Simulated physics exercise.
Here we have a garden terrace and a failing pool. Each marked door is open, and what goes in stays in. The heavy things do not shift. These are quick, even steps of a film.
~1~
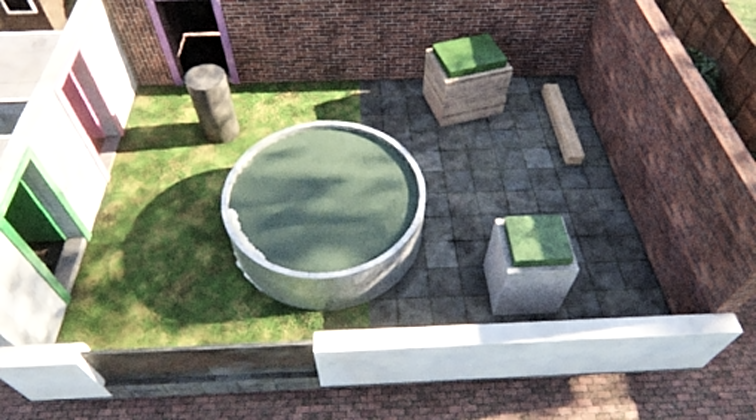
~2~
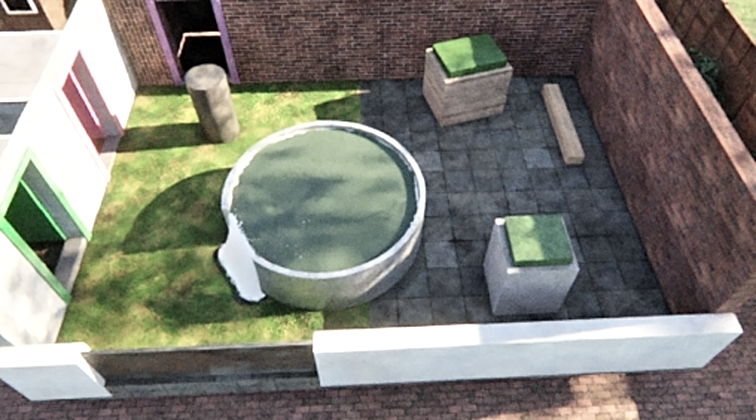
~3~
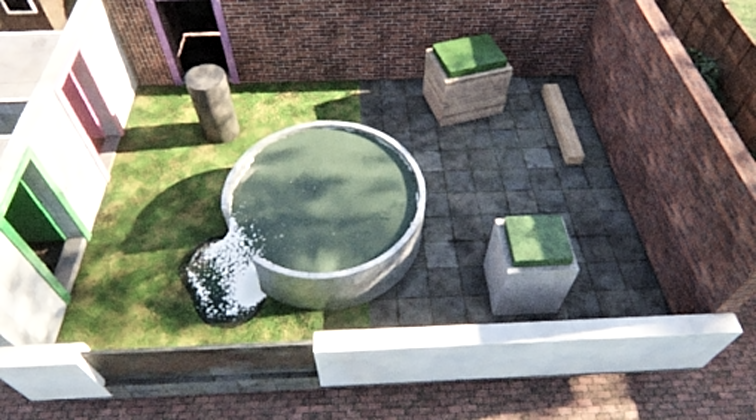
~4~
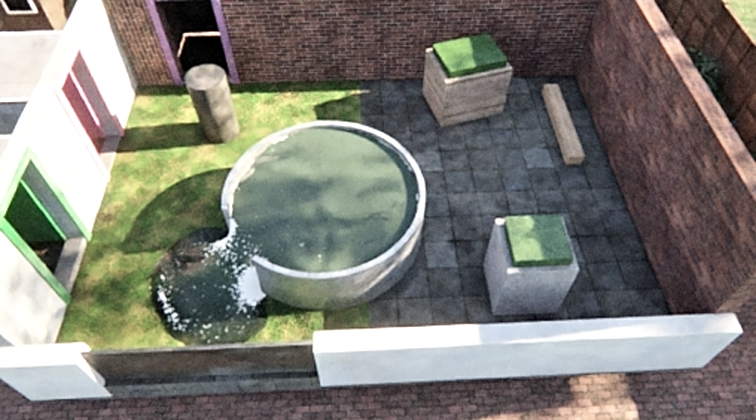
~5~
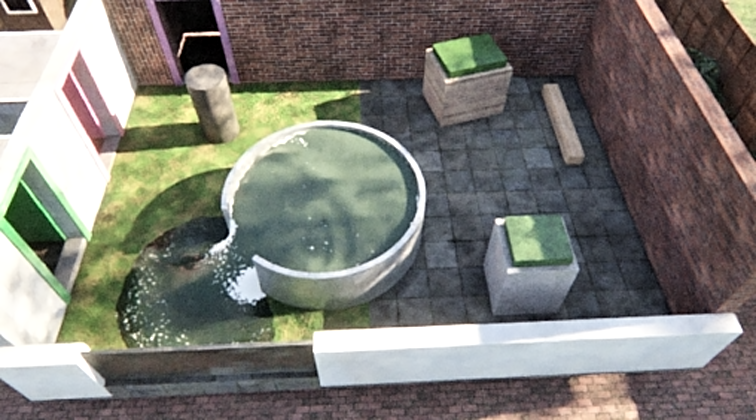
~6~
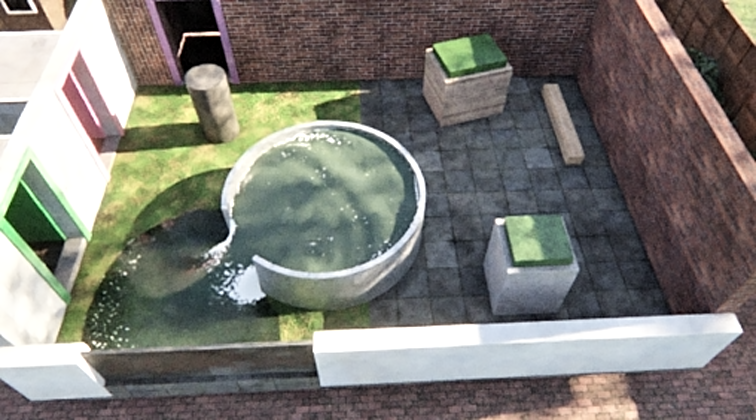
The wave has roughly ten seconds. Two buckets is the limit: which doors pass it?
The green door floods; the purple door floods; the pink door floods.
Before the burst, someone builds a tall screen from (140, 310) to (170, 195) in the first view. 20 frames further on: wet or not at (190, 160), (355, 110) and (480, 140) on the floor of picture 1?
In that order: Awash, dry, free of water.
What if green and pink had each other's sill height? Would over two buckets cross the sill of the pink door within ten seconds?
One by one: Pink holds.
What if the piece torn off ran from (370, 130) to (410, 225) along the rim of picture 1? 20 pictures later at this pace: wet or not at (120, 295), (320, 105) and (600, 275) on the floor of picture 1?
In turn: Not flooded, awash, under water.
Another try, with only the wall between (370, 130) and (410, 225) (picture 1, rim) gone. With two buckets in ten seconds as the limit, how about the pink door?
In short: Pink door takes less.
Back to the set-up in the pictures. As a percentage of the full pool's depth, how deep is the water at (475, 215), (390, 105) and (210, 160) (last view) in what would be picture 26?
In that order: 0, 0 and 8 per cent.
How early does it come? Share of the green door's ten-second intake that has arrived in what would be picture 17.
Roughly 20 per cent.
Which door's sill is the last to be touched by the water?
The purple-painted one.
A moment on, water covers 20 % of the floor; the green door wet at the sill, nothing in, the purple door not reached, the pink door not reached.
Next, water covers 20 % of the floor; the green door over two buckets in, the purple door not reached, the pink door not reached.
Then, water covers 40 % of the floor; the green door far over two buckets in, the purple door not reached, the pink door under two buckets in.
Later, water covers 65 % of the floor; the green door far over two buckets in, the purple door over two buckets in, the pink door over two buckets in.
In the end, water covers 95 % of the floor; the green door far over two buckets in, the purple door over two buckets in, the pink door far over two buckets in.
